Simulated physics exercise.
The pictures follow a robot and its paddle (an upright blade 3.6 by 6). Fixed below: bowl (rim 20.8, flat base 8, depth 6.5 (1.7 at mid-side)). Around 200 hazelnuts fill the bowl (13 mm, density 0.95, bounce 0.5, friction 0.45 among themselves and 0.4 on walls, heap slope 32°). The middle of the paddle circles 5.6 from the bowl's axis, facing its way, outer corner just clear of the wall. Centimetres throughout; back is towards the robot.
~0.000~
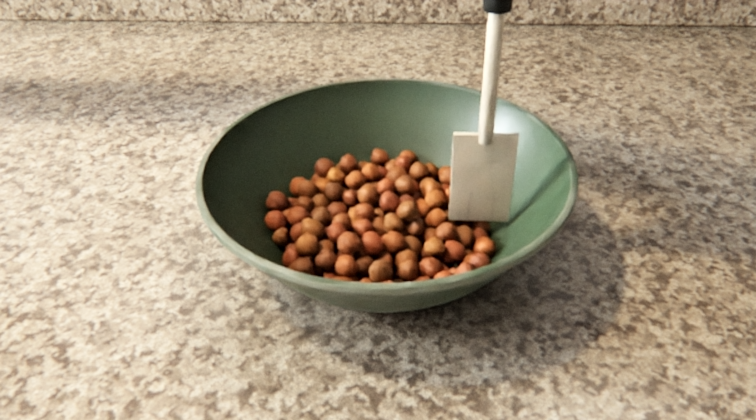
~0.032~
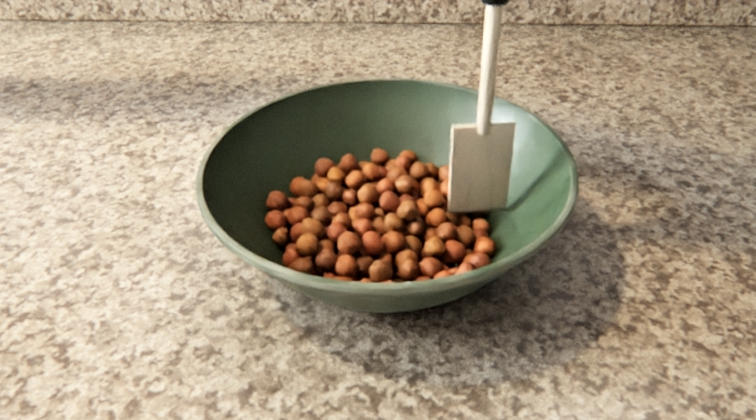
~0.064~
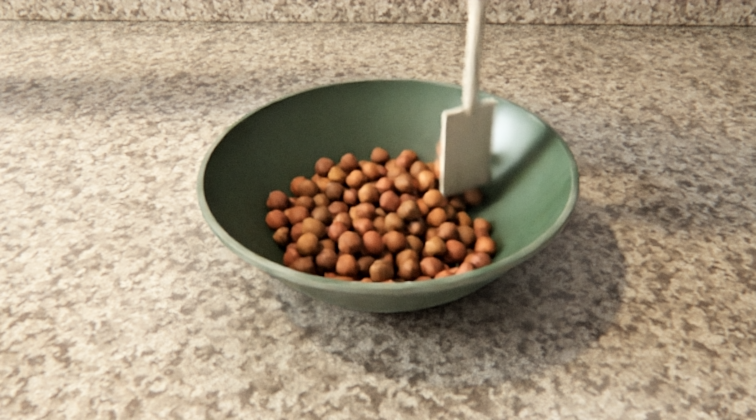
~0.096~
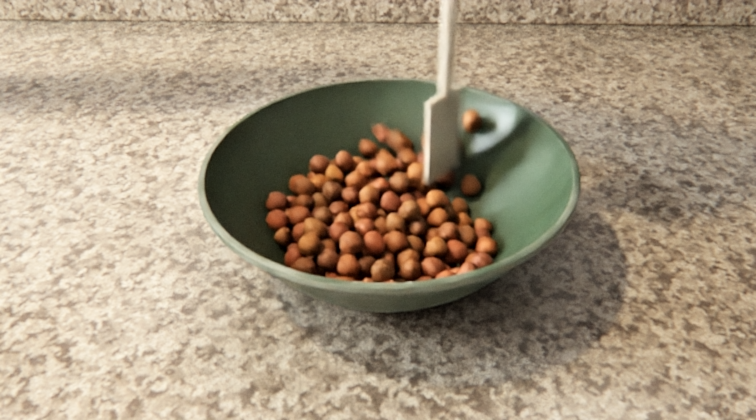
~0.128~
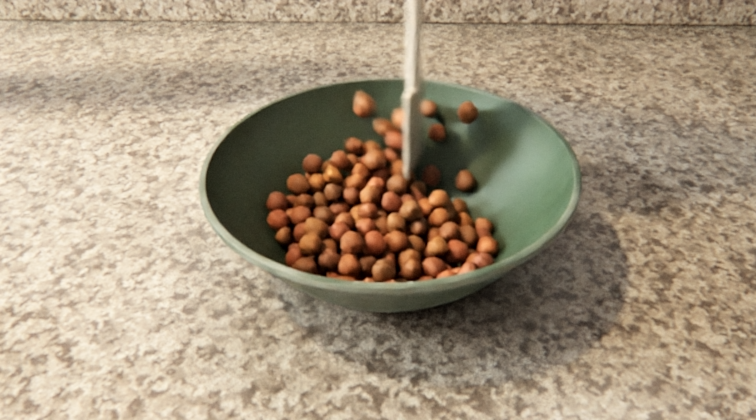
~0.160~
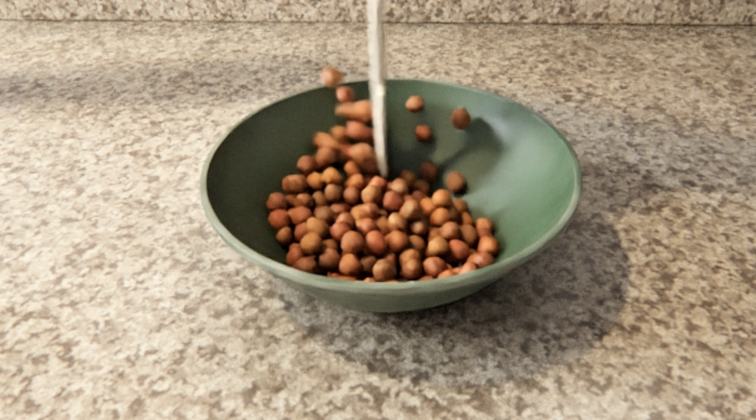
On a speckled stone countertop, a pale paddle starts at the right side of a green bowl of hazelnuts, then sweeps leftward along the back, turning edge-on and pushing up nuts, several of which fly above the heap.
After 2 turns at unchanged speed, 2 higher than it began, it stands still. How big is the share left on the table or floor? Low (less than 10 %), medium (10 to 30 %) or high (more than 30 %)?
On the table or floor the share is low, less than 10 %.
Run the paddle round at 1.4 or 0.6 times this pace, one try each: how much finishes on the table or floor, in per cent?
About 20 and 0 per cent.
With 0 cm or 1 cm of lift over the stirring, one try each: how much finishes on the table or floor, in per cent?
About 10 and 5 per cent.
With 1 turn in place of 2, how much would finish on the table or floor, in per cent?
In that case some 0 per cent.
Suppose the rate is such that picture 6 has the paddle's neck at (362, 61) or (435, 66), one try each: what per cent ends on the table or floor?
About 10 and 0 per cent.
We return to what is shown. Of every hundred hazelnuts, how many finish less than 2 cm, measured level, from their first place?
Some 50 per cent.
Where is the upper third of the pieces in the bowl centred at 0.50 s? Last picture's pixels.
Around (447, 233).
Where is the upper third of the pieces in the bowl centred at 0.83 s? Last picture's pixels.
Around (387, 223).
After 0.50 s, 343° round, highest piece 8 above the table; 191 in the bowl, 3 on the table or floor, 1 in flight or on the tool.
After 0.83 s, 225° round, highest piece 4 above the table; 190 in the bowl, 5 on the table or floor.
After 1.20 s, 0° round, highest piece 4 above the table; 190 in the bowl, 5 on the table or floor.
After 1.90 s, 0° round, highest piece 4 above the table; 190 in the bowl, 5 on the table or floor.
In the end, 190 in the bowl, 5 on the table or floor. That is 3 % on the table or floor.
